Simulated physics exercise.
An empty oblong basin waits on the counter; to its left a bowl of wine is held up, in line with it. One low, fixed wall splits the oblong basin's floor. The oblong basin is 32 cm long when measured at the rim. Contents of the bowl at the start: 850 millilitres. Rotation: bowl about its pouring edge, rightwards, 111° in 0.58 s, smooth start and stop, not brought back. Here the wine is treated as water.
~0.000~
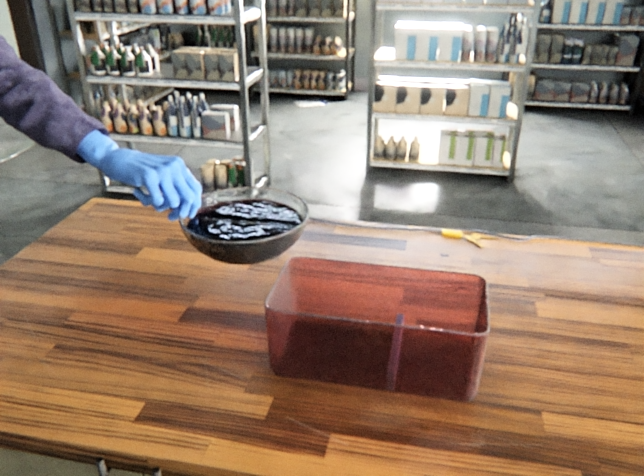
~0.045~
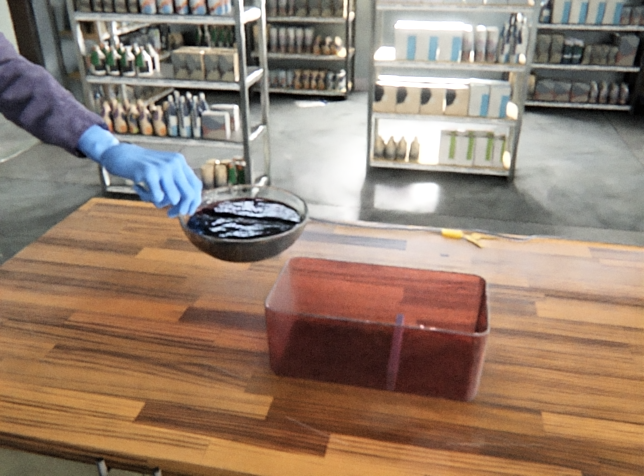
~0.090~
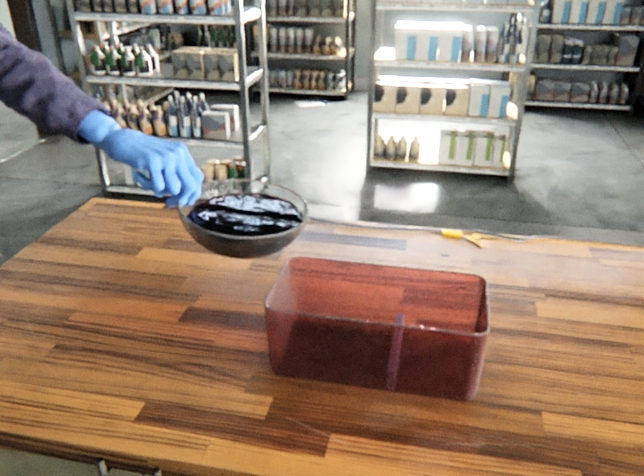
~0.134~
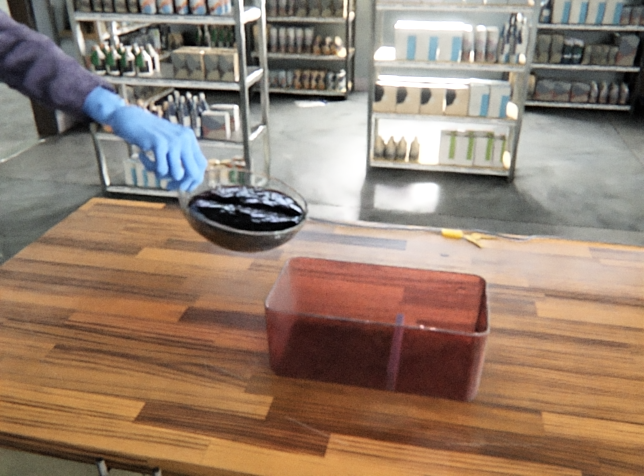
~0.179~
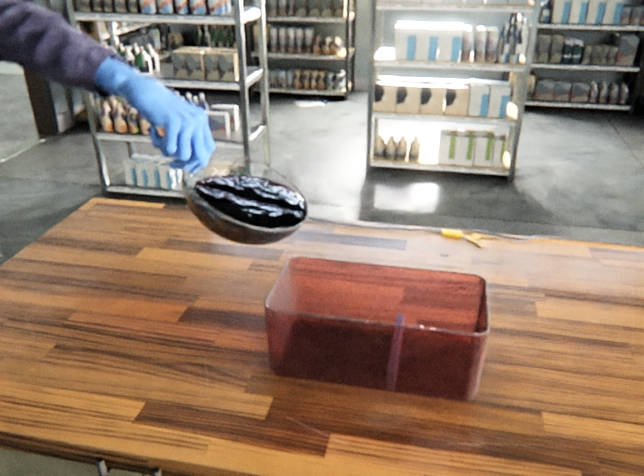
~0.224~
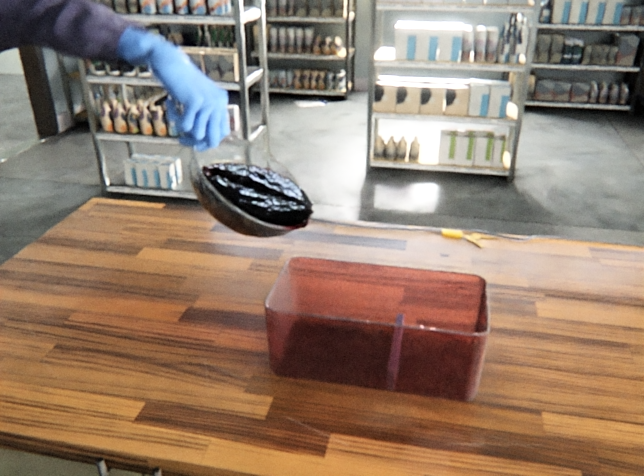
At first, a blue-gloved hand holds a glass bowl of dark liquid nearly level, up and to the left of an empty reddish oblong basin on a wooden counter. Then the hand rises and moves right, tilting the bowl steadily more toward the basin, its dark contents shifting to the lower right rim.
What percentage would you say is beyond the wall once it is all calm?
I would put it at about 36 per cent.
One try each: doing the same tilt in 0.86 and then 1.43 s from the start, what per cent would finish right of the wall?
30 in a hundred, followed by 15 in a hundred.
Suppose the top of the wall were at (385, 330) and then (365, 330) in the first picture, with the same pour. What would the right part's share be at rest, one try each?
Try 1: 55 %; try 2: 65 %.
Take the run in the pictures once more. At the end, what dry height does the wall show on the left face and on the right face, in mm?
Looks like roughly 18 mm on the left and roughly 18 mm on the right.
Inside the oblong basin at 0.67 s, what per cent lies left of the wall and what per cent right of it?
Lab note: Left near 50 %, right near 48.
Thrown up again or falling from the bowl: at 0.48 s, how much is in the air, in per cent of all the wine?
At that moment, about 76 percent.
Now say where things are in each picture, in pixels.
It leans 0°; its right rim is at (307, 219); the wine meets the walls at (191, 215) and (303, 226); the oblong basin's rim runs from (277, 281) to (487, 305); the wall's top is at (396, 341), in the first picture.
It leans 2°; its right rim is at (306, 219); the wine meets the walls at (191, 214) and (303, 225), in the second picture.
It leans 6°; its right rim is at (306, 219); the wine meets the walls at (191, 208) and (304, 222), in the third picture.
It leans 14°; its right rim is at (306, 219); the wine meets the walls at (192, 197) and (305, 217), in the fourth picture.
It leans 24°; its right rim is at (306, 219); the wine meets the walls at (194, 184) and (298, 209); 1 per cent is over the edge, in the fifth picture.
It leans 36°; its right rim is at (305, 219); the wine meets the walls at (200, 169) and (290, 199); 6 per cent is over the edge, in the sixth picture.
By 0.48 s the tilt is 103° and 6 per cent is still to pour, 19 is left of the wall and 0 right of it.
By 0.67 s the tilt is 111° and 0 per cent is still to pour, 50 is left of the wall and 47 right of it.
By 0.87 s the tilt is 111° and 0 per cent is still to pour, 51 is left of the wall and 26 right of it.
By 1.08 s the tilt is 111° and 0 per cent is still to pour, 59 is left of the wall and 35 right of it.
At rest 58 per cent lies left of the wall, 36 right of it and 6 outside.
